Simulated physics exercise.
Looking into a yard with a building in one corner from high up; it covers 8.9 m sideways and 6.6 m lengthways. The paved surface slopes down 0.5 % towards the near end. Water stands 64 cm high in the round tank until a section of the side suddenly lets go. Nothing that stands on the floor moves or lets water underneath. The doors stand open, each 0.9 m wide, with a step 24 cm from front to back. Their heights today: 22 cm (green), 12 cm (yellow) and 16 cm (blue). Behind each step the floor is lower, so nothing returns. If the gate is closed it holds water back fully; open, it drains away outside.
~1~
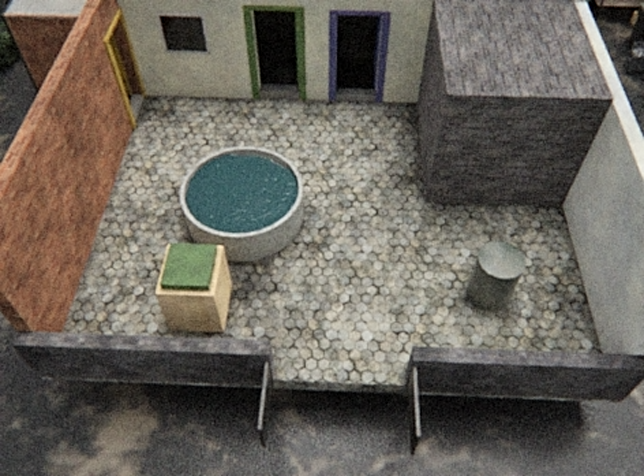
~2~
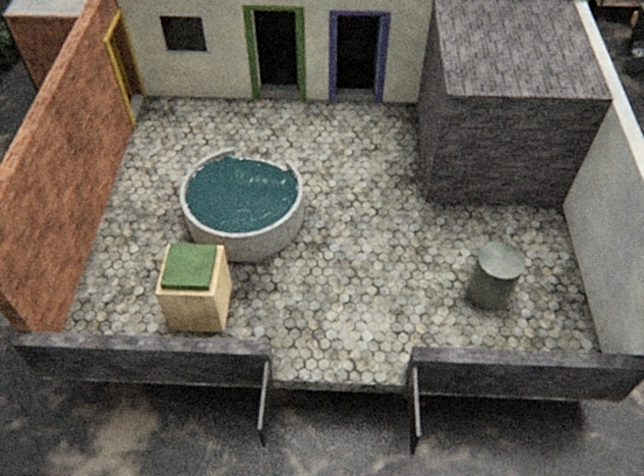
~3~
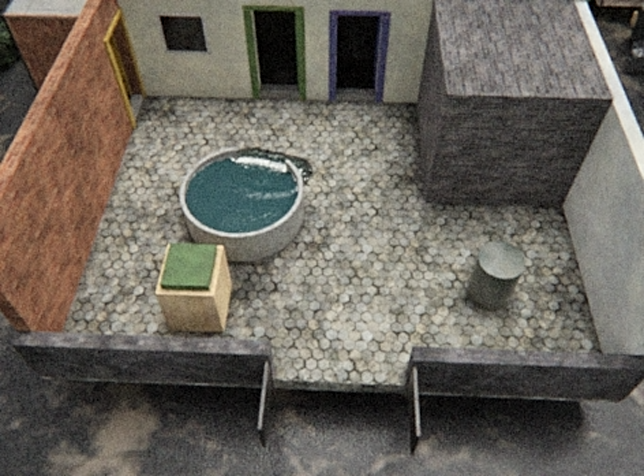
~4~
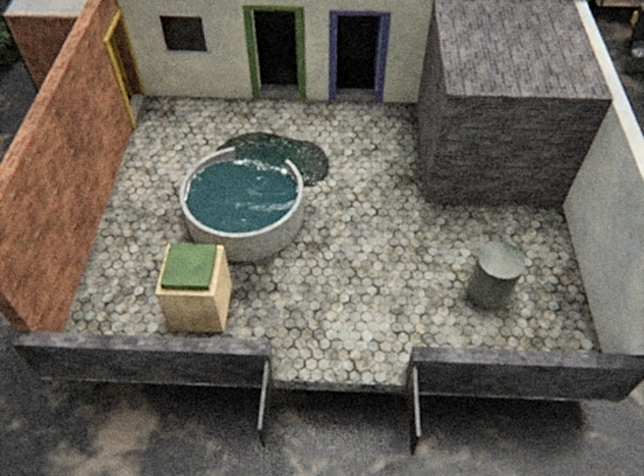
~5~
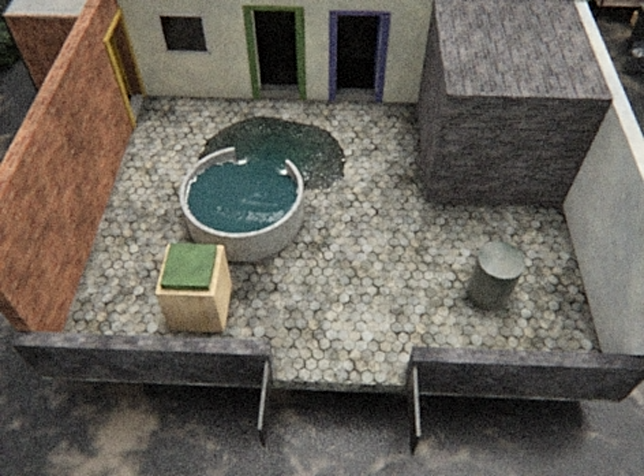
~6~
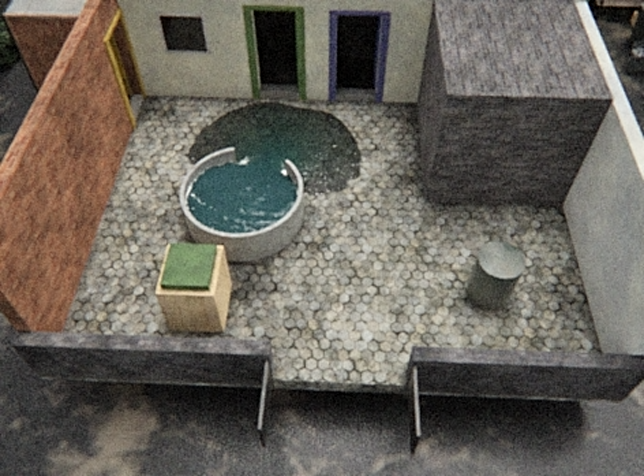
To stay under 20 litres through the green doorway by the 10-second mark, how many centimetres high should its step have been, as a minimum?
Close to 24 cm is just enough.
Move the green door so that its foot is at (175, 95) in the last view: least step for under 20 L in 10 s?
Roughly 7.5 cm.
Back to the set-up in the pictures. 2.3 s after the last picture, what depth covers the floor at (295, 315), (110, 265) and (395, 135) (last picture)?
In that order: 0, 0 and 13 cm.
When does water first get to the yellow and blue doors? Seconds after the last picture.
Arrival: Yellow 1.6 s, blue 0.3 s.
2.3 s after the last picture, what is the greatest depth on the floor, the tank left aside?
Up to some 30 cm.
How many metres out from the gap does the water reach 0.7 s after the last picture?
Roughly 3.6 m.
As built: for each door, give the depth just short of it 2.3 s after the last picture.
In cm: Green 21, yellow 19, blue 16.
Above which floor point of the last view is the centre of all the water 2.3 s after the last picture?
At about (280, 158).
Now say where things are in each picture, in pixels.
Still water, 64 cm deep, in the round tank at (242, 192); the green door at (277, 62) is dry, in the first frame.
The gap is on the far side, the front 0.3 m out at a hidden place; the back of the round tank holds 64 cm, in the second frame.
The front is at (296, 159), 0.7 m from the gap on the far side; 1.0 m2 of floor is wet, 64 cm left at the back, in the third frame.
The gap is on the far side, the front 1.2 m out at (309, 145); the back of the round tank holds 64 cm, in the fourth frame.
The gap is on the far side, the front 1.7 m out at (313, 128); the back of the round tank holds 63 cm, in the fifth frame.
Water pours out on the far side and has run 2.2 m, to (327, 115); about 4 cm deep outside, 58 cm at the back; 0.2 m in a straight line remain to the green door at (277, 62), in the sixth frame.
Then, 0.7 s after the last picture water covers 20 % of the floor, deepest (32 cm) near (302, 102); 31 cm at the green door, 2 litres in over its 22 cm step.
Then, 2.3 s after the last picture water covers 25 % of the floor, deepest (30 cm) near (414, 111); 21 cm at the green door, 33 litres in over its 22 cm step.
Then, 9.3 s after the last picture water covers 85 % of the floor, deepest (10 cm) near (54, 357); 6 cm at the green door, 34 litres in over its 22 cm step.
At the green door as built, the water peaked near 31 cm, 0.7 s after the last picture.
Run again over the same 10 s with other heights there, 57 litres in over 19.5 cm, 9 litres over 26.5 cm. The limit of 20 litres is kept from about 24 cm up.
